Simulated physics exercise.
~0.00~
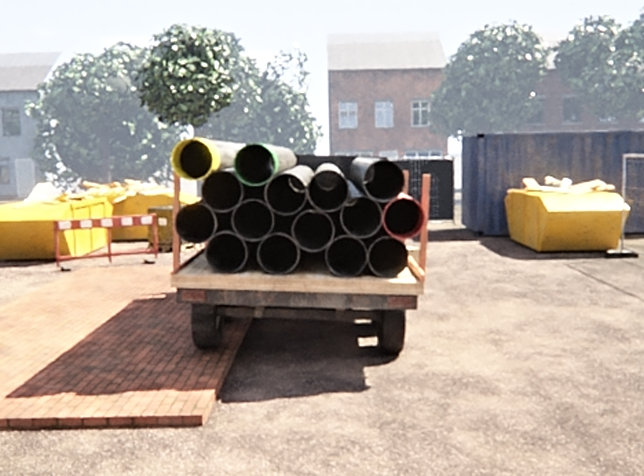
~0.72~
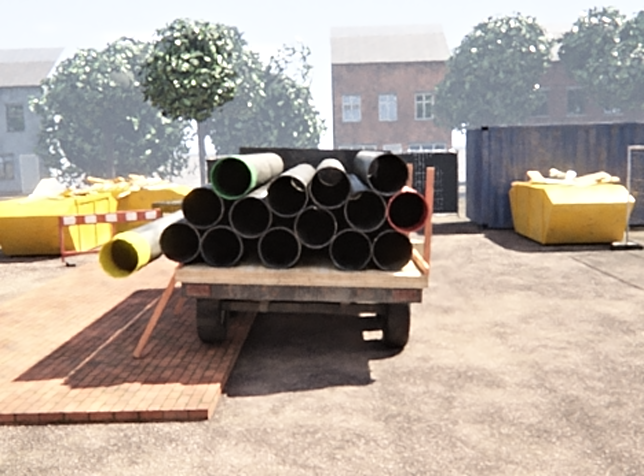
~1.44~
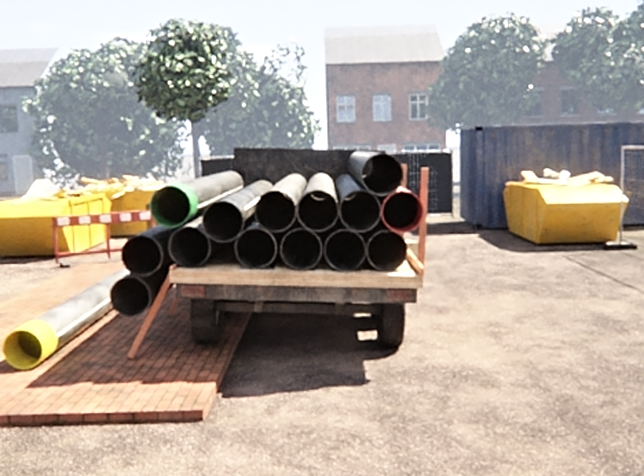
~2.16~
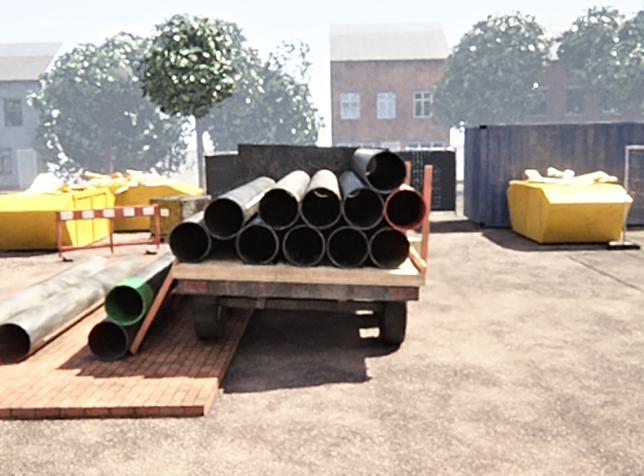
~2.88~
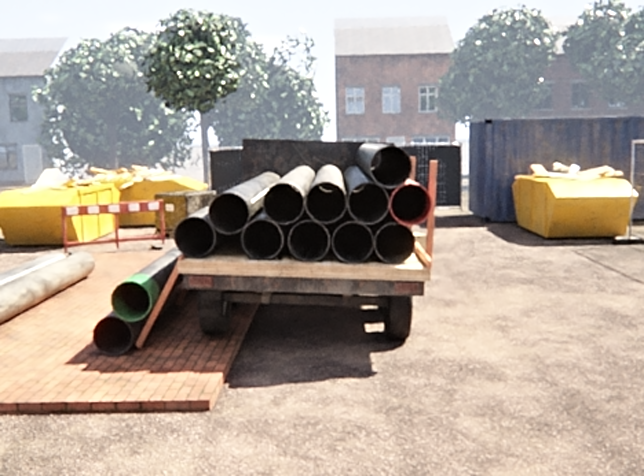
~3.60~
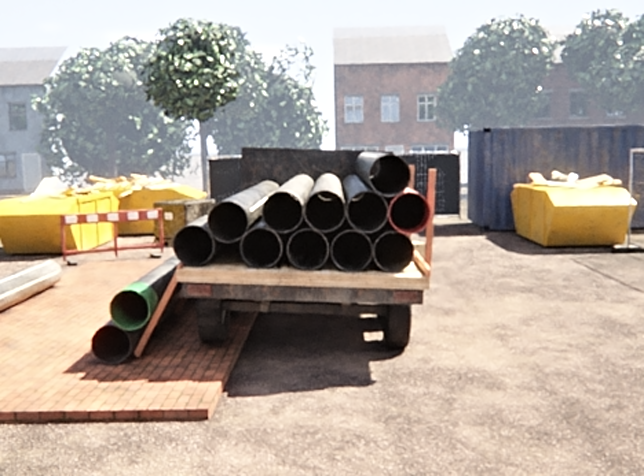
The video shows dark pipes stacked end-on on a parked flatbed trailer as the left posts swing down and a yellow-rimmed pipe rolls off leftward, followed by a green-rimmed one and others, ending with the yellow-rimmed pipe out of view or partly so, and the red-rimmed one still aboard.
